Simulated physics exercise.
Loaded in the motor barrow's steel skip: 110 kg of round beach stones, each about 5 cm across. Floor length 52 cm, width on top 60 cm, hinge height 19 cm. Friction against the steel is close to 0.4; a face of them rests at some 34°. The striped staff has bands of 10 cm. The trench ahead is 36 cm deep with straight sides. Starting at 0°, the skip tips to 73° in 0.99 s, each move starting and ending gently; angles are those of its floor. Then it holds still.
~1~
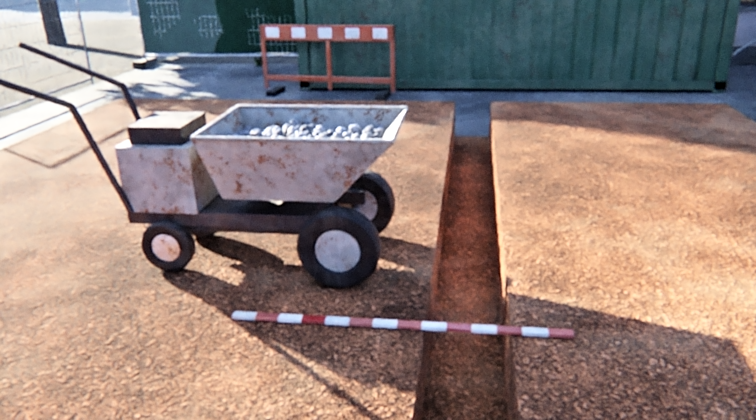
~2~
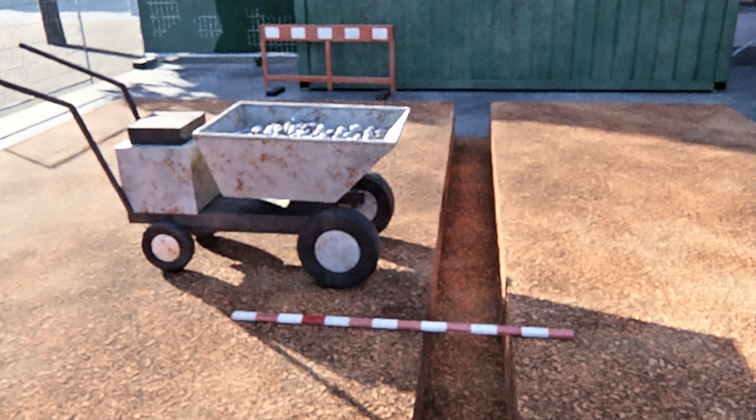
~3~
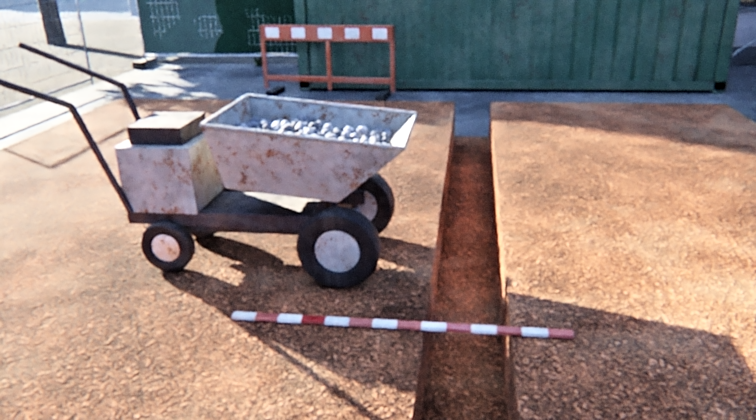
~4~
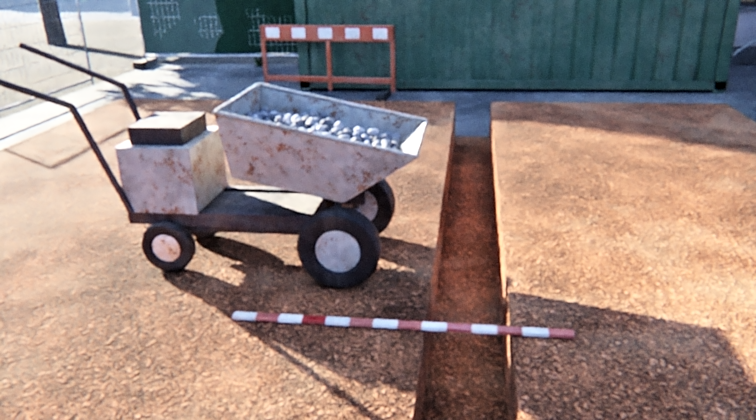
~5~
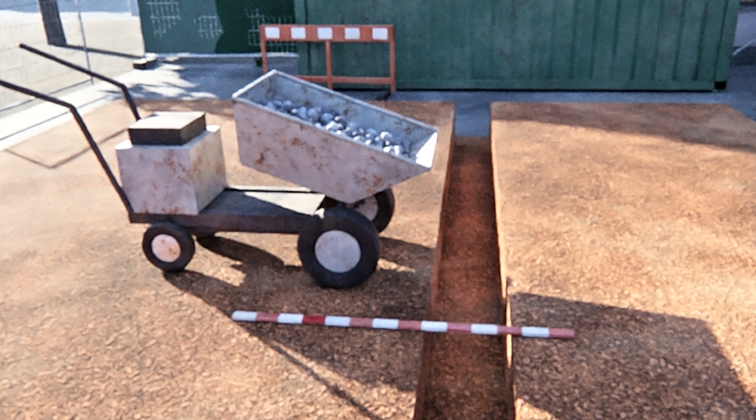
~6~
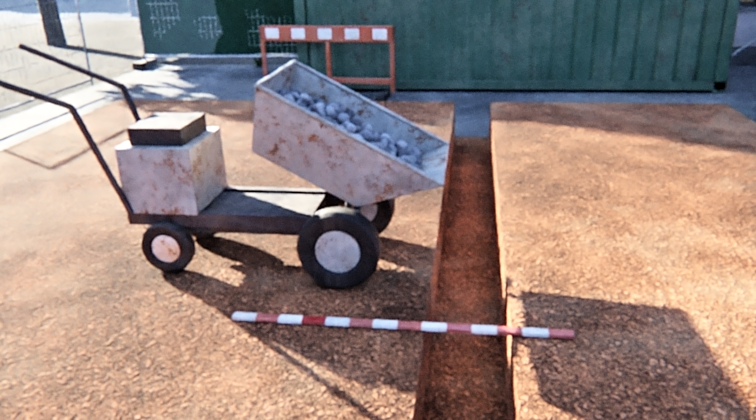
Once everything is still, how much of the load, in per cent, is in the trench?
Close to 63 in a hundred.
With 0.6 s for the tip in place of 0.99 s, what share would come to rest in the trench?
It would be near 50 per cent.
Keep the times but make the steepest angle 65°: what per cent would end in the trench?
It would be near 55 per cent.
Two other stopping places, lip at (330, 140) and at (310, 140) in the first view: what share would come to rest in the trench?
Near 90 per cent from the first place, 70 from the second.
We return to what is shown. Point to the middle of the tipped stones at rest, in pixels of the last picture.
Their middle is at about (491, 312).
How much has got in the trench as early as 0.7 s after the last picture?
Some 30 per cent.
Then, 0.3 s after the last picture the floor is at 61°, 100 % in the skip; the foremost stones are at (468, 227).
Then, 0.7 s after the last picture the floor is at 73°, 51 % in the skip, 31 % in the trench, 17 % past the trench; the foremost stones are at (563, 263).
Then, 1.0 s after the last picture the floor is at 73°, 8 % in the skip, 55 % in the trench, 37 % past the trench; the foremost stones are at (685, 279).
Then, 3.0 s after the last picture the floor is at 73°, 0 % in the skip, 63 % in the trench, 37 % past the trench; the foremost stones are past the picture's edge.
